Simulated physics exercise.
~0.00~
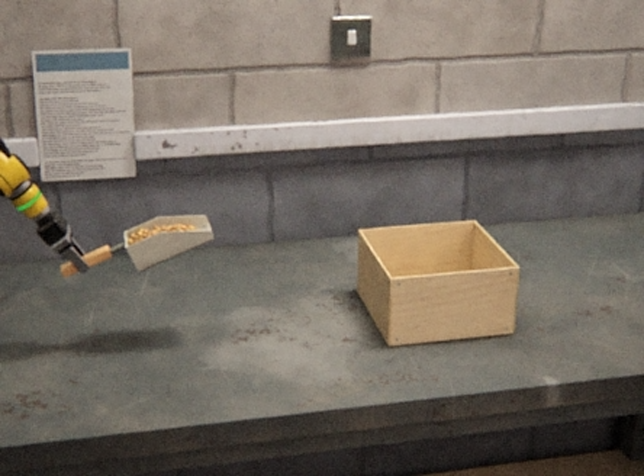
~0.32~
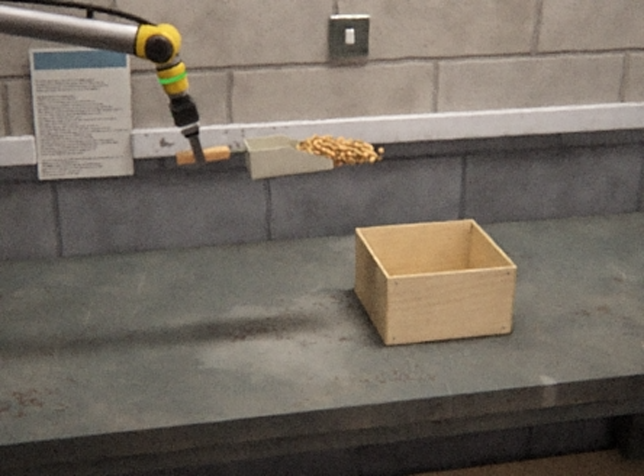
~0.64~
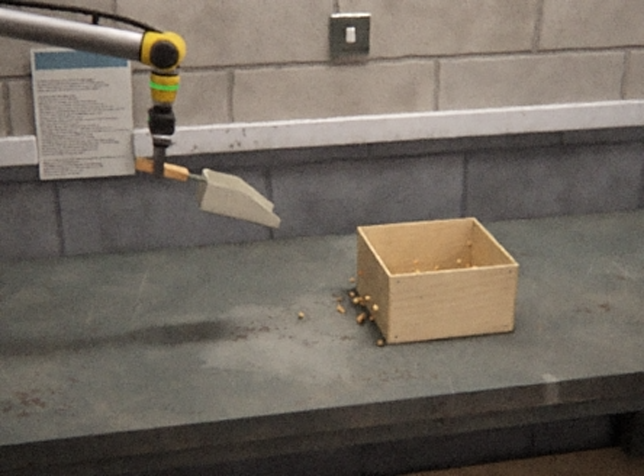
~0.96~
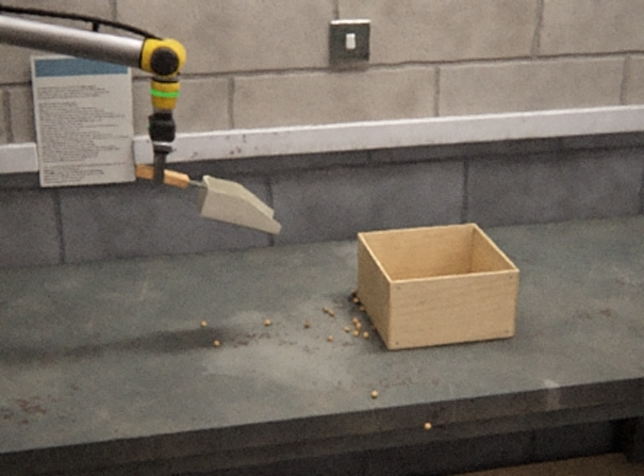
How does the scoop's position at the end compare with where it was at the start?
At the end the scoop is farther to the right and somewhat higher than at the start, though still to the left of the wooden box.
A yellow and black robot arm reaches in from the left over a dark grey-green bench, seen from the front and slightly above, holding a pale scoop of golden chickpeas by its wooden handle. An open wooden box stands on the right, before a grey block wall with a notice and a switch. The arm swings the scoop up and to the right, and the load flies off its open end towards the box. The scoop then draws back and tips downward, empty. Most chickpeas go into the box, while a few scatter over the bench to its left and towards the front edge.
